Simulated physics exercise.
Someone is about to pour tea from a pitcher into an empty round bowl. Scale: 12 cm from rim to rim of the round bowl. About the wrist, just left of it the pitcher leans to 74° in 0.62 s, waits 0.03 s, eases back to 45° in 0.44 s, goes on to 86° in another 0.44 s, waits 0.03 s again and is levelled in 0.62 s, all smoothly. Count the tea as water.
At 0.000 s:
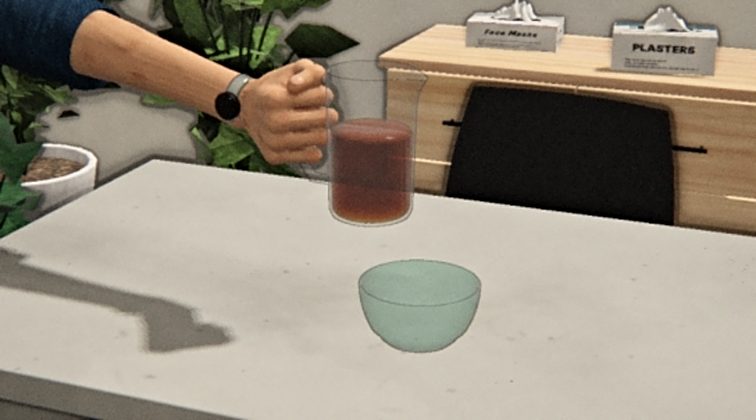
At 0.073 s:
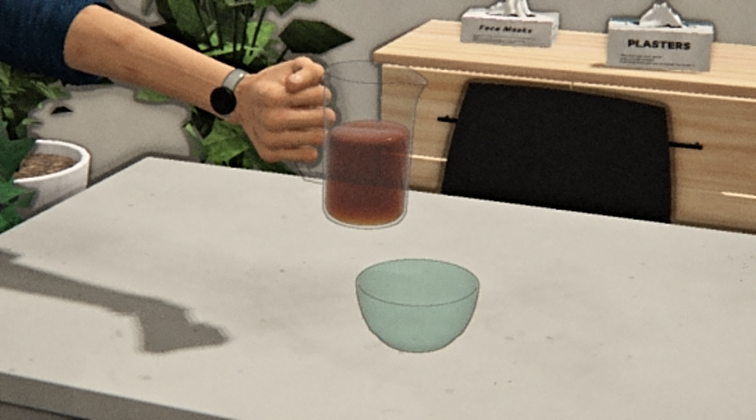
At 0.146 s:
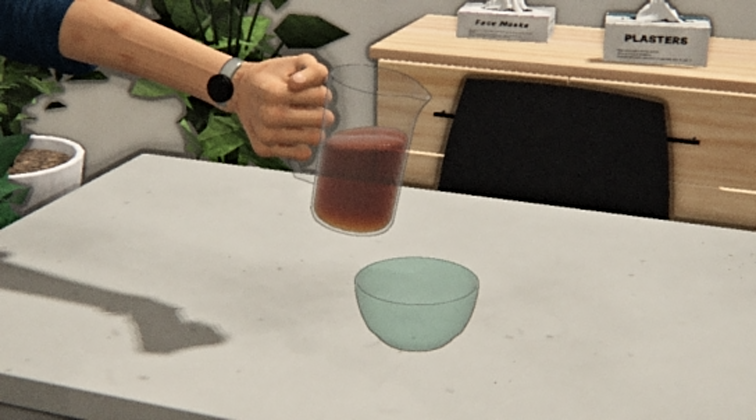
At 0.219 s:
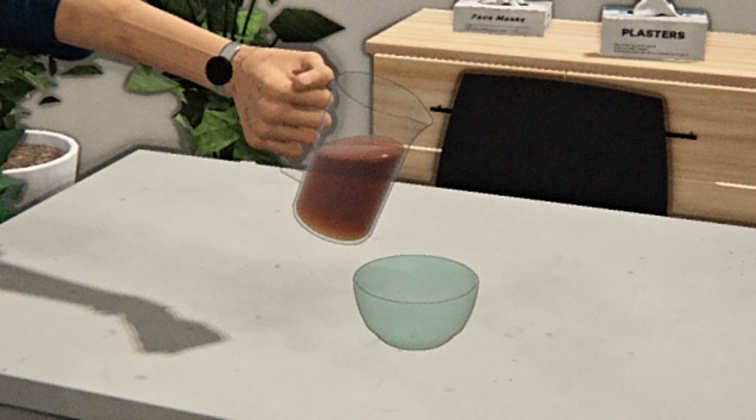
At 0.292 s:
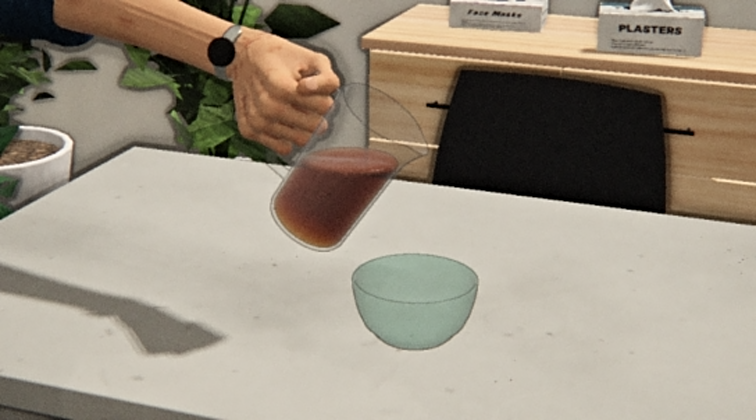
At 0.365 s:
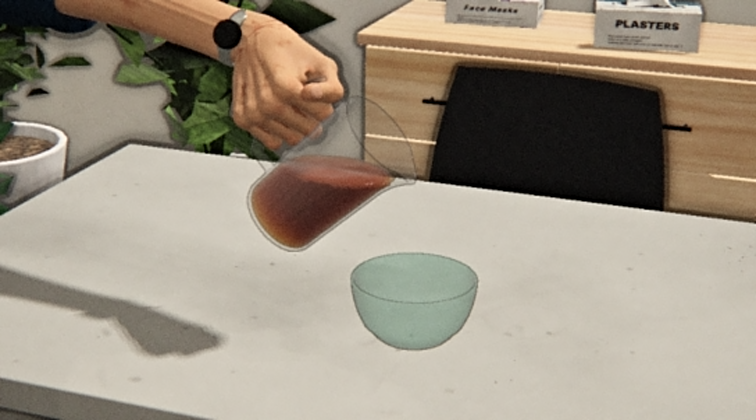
At a pale table, a hand steadily tilts a clear pitcher of reddish-brown liquid rightward above a green bowl.
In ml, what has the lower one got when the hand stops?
The round bowl gets roughly 225 ml.
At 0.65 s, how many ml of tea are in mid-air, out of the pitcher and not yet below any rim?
Close to 20 ml.
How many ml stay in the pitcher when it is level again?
Close to 280 ml.
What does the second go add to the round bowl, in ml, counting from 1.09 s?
Some 130 ml.
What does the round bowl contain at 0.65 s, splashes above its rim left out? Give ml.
Some 15 ml.
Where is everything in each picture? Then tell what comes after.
In the first picture, it leans 0°; its right rim is at (427, 78); the tea meets the walls at (336, 124) and (412, 132); the round bowl's rim runs from (364, 275) to (477, 293).
In the second picture, it leans 3°; its right rim is at (427, 82); the tea meets the walls at (332, 126) and (410, 133).
In the third picture, it leans 10°; its right rim is at (431, 97); the tea meets the walls at (328, 135) and (408, 138).
In the fourth picture, it leans 21°; its right rim is at (433, 122); the tea meets the walls at (316, 151) and (405, 149).
In the fifth picture, it leans 34°; its right rim is at (428, 153); the tea meets the walls at (296, 166) and (400, 163).
In the sixth picture, it leans 47°; its right rim is at (416, 182); the tea meets the walls at (267, 173) and (395, 178).
After 0.65 s the tilt is 74° and the round bowl has 15 ml, the pitcher 490 ml, and 0 ml is on the table top.
After 1.09 s the tilt is 45° and the round bowl has 90 ml, the pitcher 420 ml, and 5 ml is on the table top.
After 1.56 s the tilt is 86° and the round bowl has 145 ml, the pitcher 350 ml, and 10 ml is on the table top.
After 2.00 s the tilt is 16° and the round bowl has 225 ml, the pitcher 280 ml, and 20 ml is on the table top.
In the end the round bowl has 225 ml, the pitcher 280 ml, and 20 ml is on the table top.
